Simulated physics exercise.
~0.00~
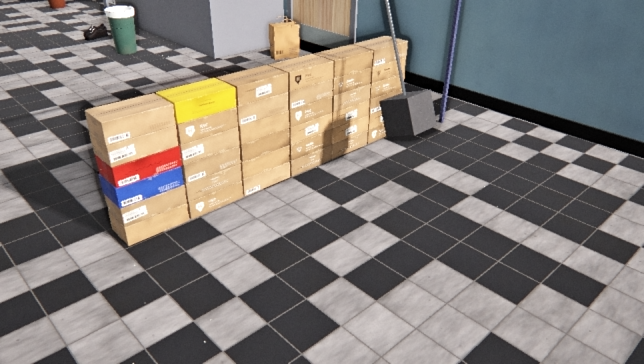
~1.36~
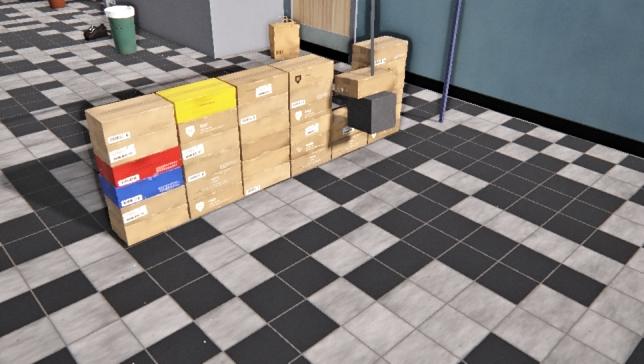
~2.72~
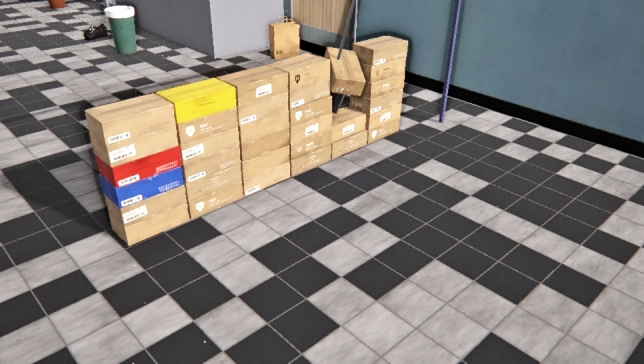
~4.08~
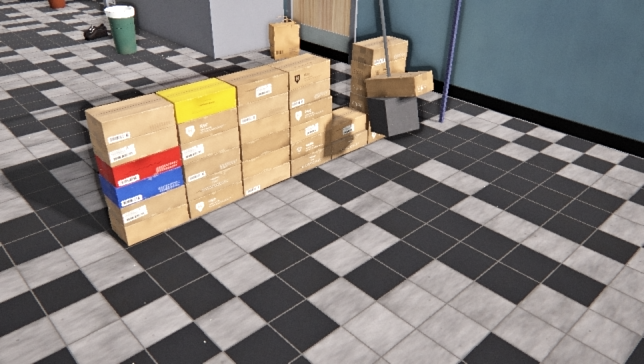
We see a dark block hanging on a line swing into the far right part of a wall of stacked cardboard boxes, knocking a few loose, then swing back out, while the yellow, red and blue boxes at the left stay in place.
